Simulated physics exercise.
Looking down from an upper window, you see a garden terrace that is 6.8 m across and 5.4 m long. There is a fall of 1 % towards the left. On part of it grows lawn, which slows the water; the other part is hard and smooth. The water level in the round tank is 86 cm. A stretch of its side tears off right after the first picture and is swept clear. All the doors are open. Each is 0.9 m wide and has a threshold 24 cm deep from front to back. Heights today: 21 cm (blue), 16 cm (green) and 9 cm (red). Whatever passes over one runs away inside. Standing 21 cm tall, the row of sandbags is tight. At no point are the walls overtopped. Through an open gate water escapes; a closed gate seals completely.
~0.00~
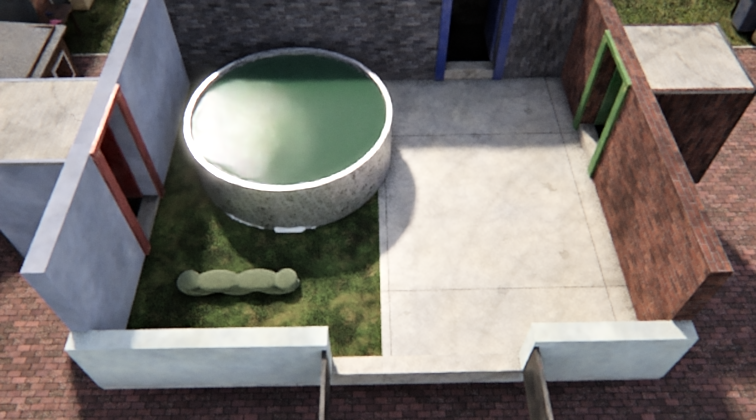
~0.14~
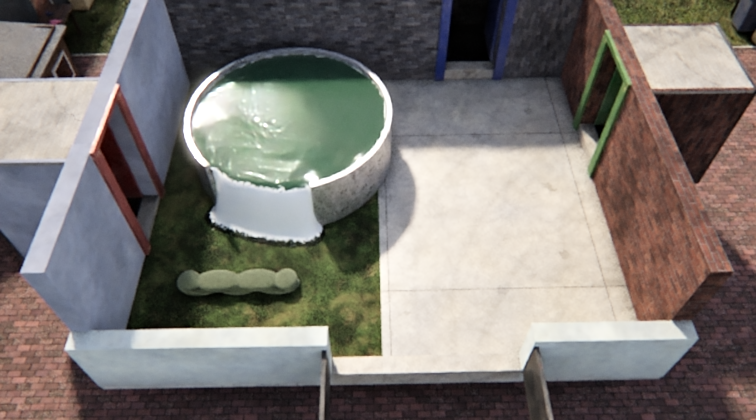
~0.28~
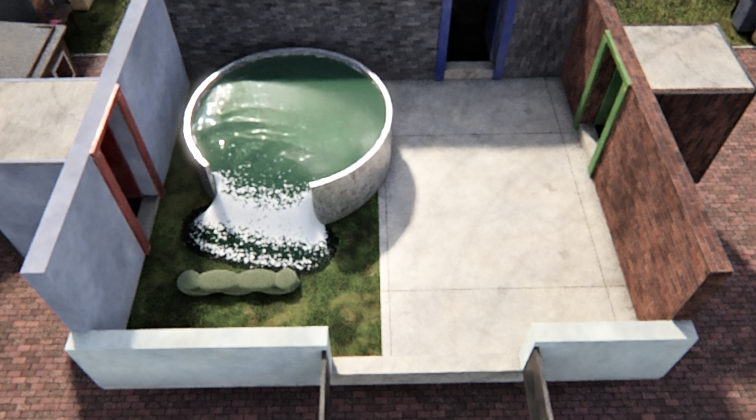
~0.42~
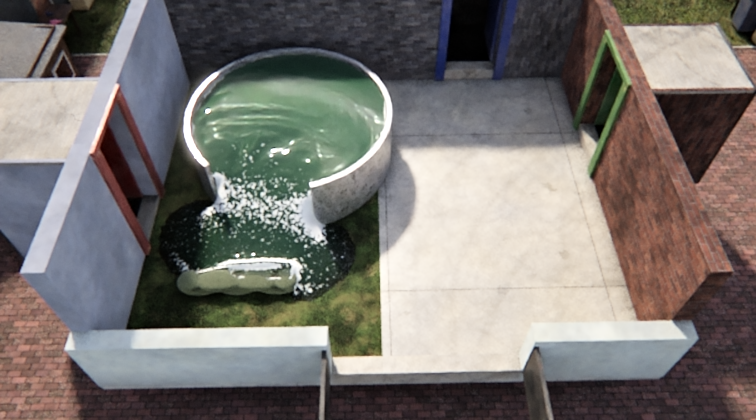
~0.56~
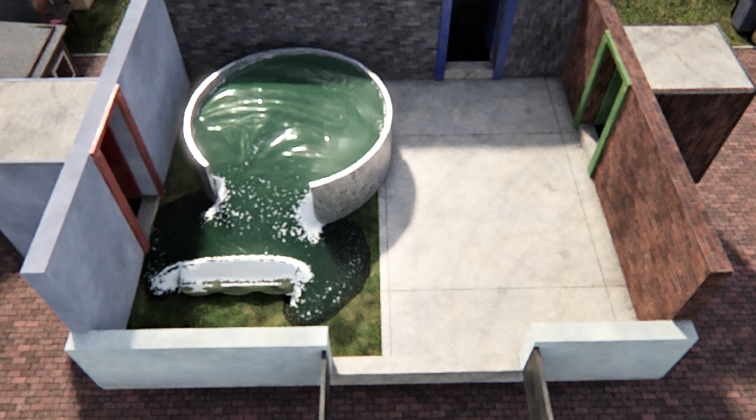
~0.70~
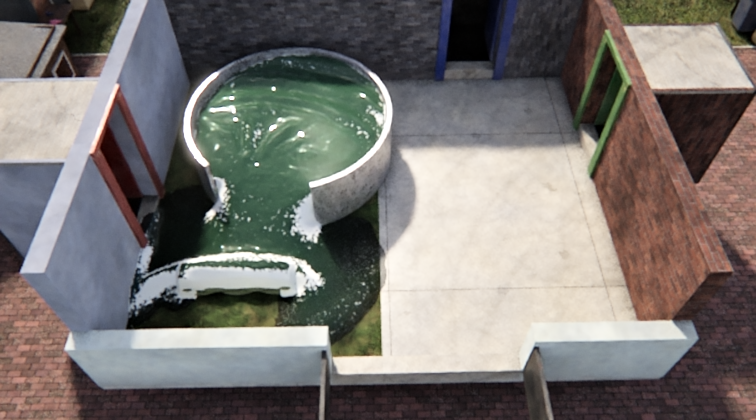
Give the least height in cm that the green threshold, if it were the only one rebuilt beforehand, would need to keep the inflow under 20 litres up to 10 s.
A height of close to 6.5 cm would just do it.
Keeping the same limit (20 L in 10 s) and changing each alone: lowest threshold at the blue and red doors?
Some 11.5 cm for blue, some 28 cm for red.
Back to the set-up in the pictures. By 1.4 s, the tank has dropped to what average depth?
Near 62 cm, averaged.
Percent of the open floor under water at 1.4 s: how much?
About 30 per cent.
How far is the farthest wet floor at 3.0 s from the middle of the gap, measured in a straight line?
Near 5.2 metres, give or take.
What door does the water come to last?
The blue door comes last.
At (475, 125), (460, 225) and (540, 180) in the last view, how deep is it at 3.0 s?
Roughly 0, 1 and 0 cm, in turn.
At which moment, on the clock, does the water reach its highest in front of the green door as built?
The level tops out around 6.0 s.
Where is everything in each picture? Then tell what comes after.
The first picture shows the round tank at (290, 115) is whole and still, 86 cm deep; the green door at (601, 104) is dry.
In the second picture, the front is at (313, 242), 0.3 m from the gap at (260, 211); 0.4 m2 of floor is wet, 86 cm left at the back.
In the third picture, the gap is at (261, 214), the front 0.8 m out at (311, 269); the back of the round tank holds 86 cm.
In the fourth picture, the front is at (310, 295), 1.2 m from the gap at (261, 215); 2.7 m2 of floor is wet, 86 cm left at the back.
In the fifth picture, the front is at (153, 295), 1.7 m from the gap at (261, 215); 4.2 m2 of floor is wet, 86 cm left at the back.
In the sixth picture, the front is at (130, 319), 2.1 m from the gap at (261, 215); 5.4 m2 of floor is wet, 84 cm left at the back; 3.9 m in a straight line remain to the green door at (601, 104).
After 1.4 s water covers 30 % of the floor, deepest (62 cm) near (256, 274); it has not reached the green door.
After 3.0 s water covers 55 % of the floor, deepest (56 cm) near (122, 348); it has not reached the green door.
After 10.0 s water covers 95 % of the floor, deepest (27 cm) near (299, 88); 11 cm at the green door, 0 litres in over its 16 cm threshold.
At the green door as built, the water arrived by 4.7 s and peaked near 11 cm at 6.0 s.
With a threshold of 5.5 cm, 30 litres would have come in within the 10 s; with 7.5 cm, 13 litres. So under 20 litres takes about 6.5 cm.
